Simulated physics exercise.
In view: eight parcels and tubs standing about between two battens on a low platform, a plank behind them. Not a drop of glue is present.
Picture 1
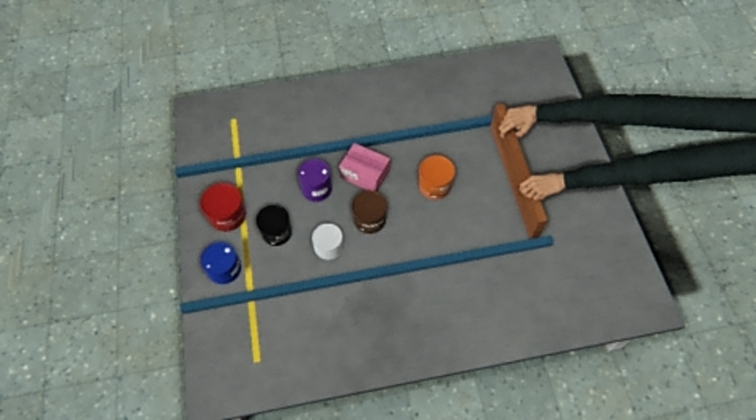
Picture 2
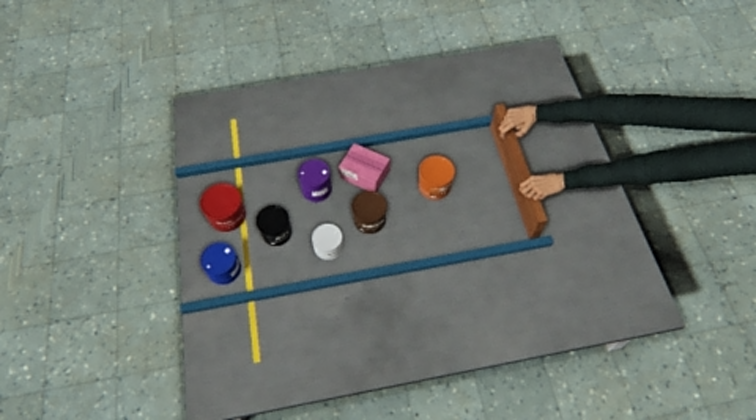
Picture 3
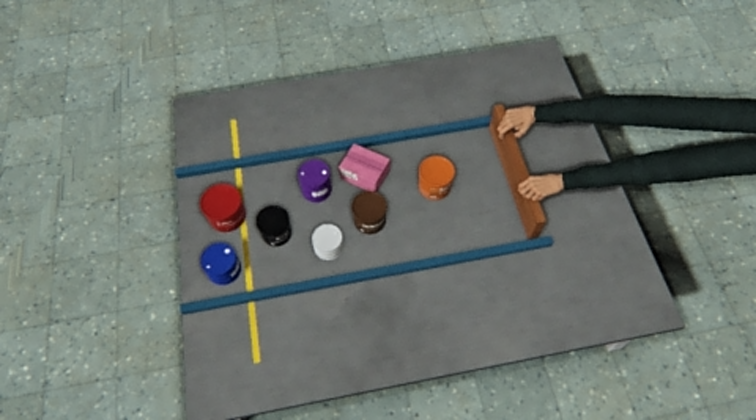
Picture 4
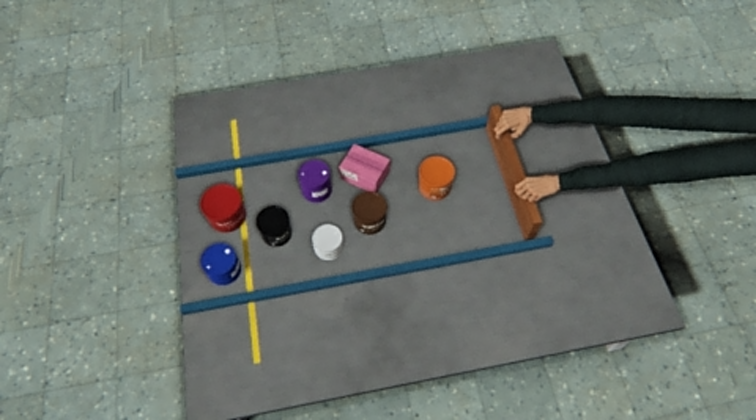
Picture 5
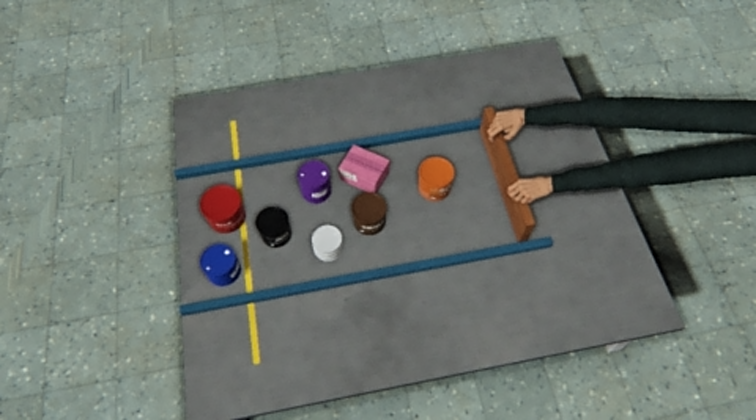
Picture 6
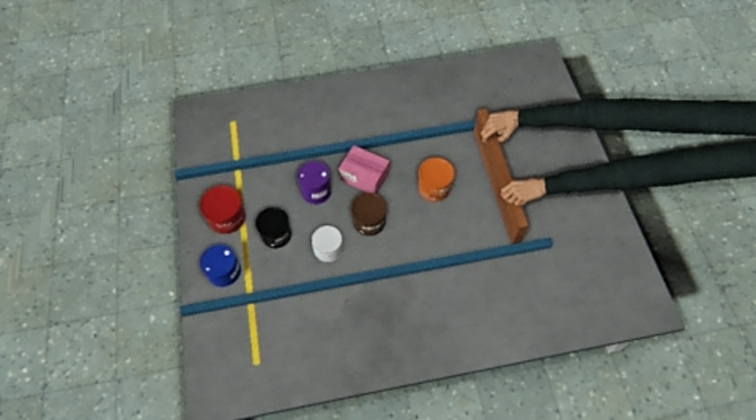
Two hands slide a wooden plank slightly left between blue strips, while the colourful containers stay still.
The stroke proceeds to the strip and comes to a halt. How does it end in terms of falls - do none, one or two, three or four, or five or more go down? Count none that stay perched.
In the end, one or two go down.
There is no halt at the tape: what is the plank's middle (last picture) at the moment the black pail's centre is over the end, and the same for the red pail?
The middle would be close to (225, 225) and then close to (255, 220).
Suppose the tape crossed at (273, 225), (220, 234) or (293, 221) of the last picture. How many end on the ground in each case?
The counts: 0, 4 and 0.
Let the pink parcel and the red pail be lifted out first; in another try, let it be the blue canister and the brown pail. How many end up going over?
Try 1: 0; try 2: 1.
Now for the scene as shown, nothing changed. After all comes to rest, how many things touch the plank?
4 touch it.
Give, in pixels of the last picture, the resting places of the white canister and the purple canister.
Result: One at about (232, 281), the other at about (190, 203).
Early on, none off yet; blue canister at rest near (221, 266); red pail at rest near (224, 210); black pail at rest near (274, 228).
Finally, the number that fall off is one or two; lost, red pail.
